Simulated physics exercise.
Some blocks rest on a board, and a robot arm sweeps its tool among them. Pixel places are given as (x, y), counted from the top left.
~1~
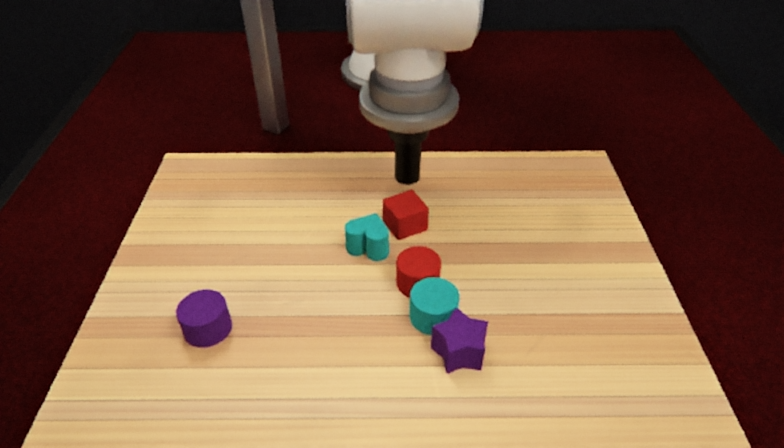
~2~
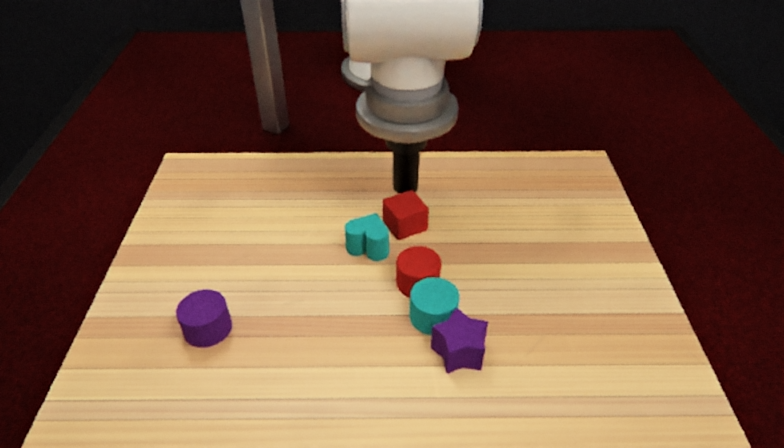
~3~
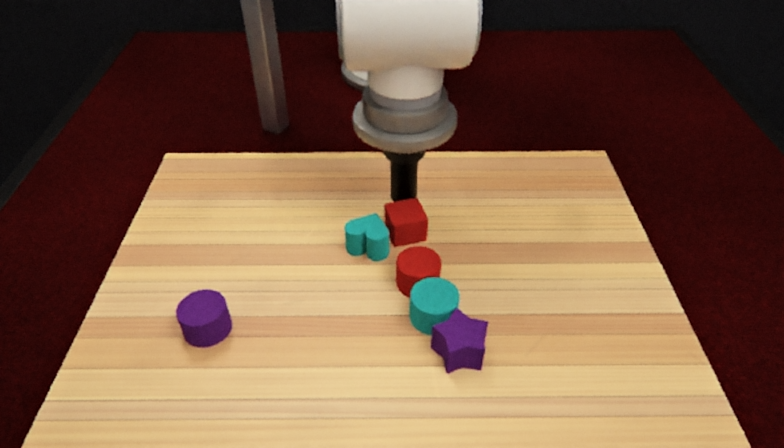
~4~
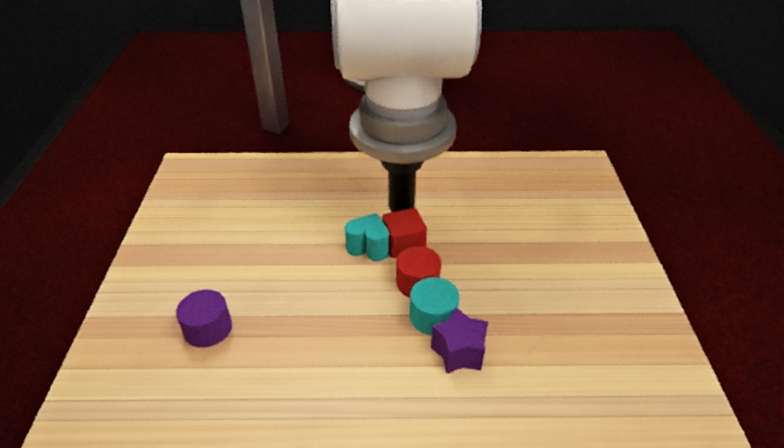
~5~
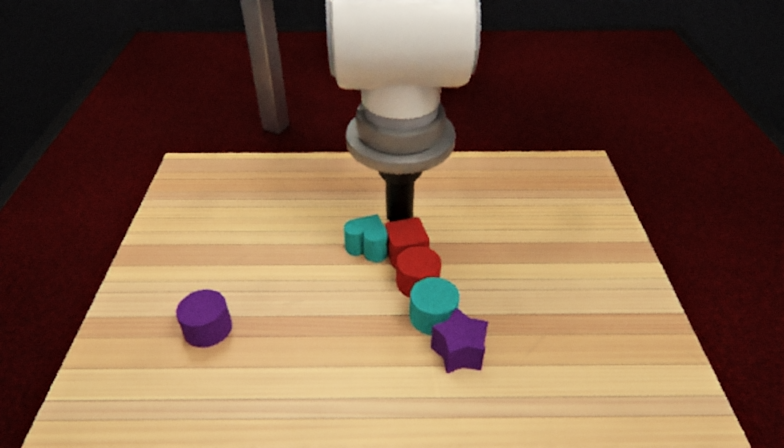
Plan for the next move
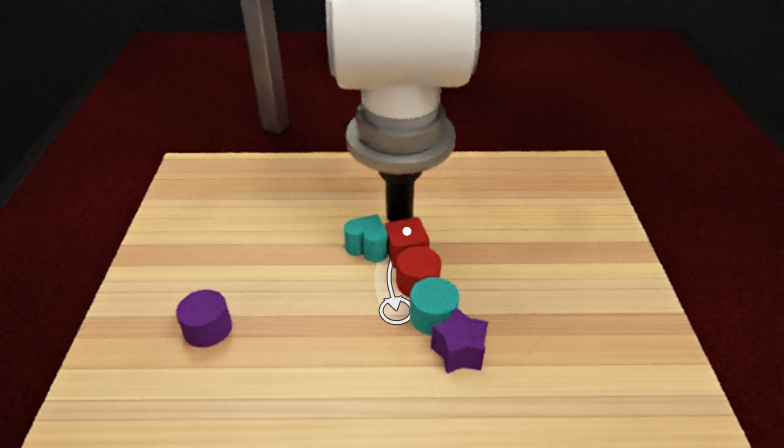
On a wooden board, a robot arm pushes a red block toward a red cylinder.
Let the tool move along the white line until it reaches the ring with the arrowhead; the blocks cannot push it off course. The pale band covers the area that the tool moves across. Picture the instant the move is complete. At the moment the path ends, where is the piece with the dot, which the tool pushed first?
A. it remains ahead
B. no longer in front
My pick is A.
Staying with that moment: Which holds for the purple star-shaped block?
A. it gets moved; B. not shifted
That would be A.
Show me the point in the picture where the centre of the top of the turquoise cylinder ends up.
Around (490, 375).
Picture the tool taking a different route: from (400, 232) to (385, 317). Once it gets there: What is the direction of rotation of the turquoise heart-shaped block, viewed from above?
Short answer: Clockwise.
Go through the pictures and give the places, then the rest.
In the first picture, tool's lower end at (407, 177); turquoise heart-shaped block at (368, 226); red four-sided block at (405, 204); red cylinder at (419, 261); turquoise cylinder at (435, 295); purple star-shaped block at (462, 331).
In the second picture, tool at (406, 187); blocks still.
In the third picture, tool at (404, 197); red four-sided block at (406, 211).
In the fourth picture, tool at (402, 206); red four-sided block at (405, 222).
In the fifth picture, tool at (400, 216); turquoise heart-shaped block at (367, 227); red four-sided block at (407, 231); red cylinder at (419, 261); turquoise cylinder at (435, 295); purple star-shaped block at (462, 331).
Drawn move, from (400, 232) by way of (393, 255) and (389, 282) to (397, 310); the dot is on the red four-sided block.
On the path given first. One third of the way, tool at (393, 241); turquoise heart-shaped block at (362, 231), turned 25° clockwise; red four-sided block at (404, 257); red cylinder at (422, 286); turquoise cylinder at (447, 320); purple star-shaped block at (479, 350).
Two thirds of the way, tool at (389, 268); turquoise heart-shaped block at (361, 232), turned 30° clockwise; red four-sided block at (403, 286), turned 15° anticlockwise; red cylinder at (431, 314); turquoise cylinder at (466, 347); purple star-shaped block at (505, 377).
At the end, tool at (397, 295); turquoise heart-shaped block at (361, 232), turned 30° clockwise; red four-sided block at (412, 316), turned 15° anticlockwise; red cylinder at (445, 345); turquoise cylinder at (490, 375); purple star-shaped block at (536, 401), turned 15° anticlockwise.
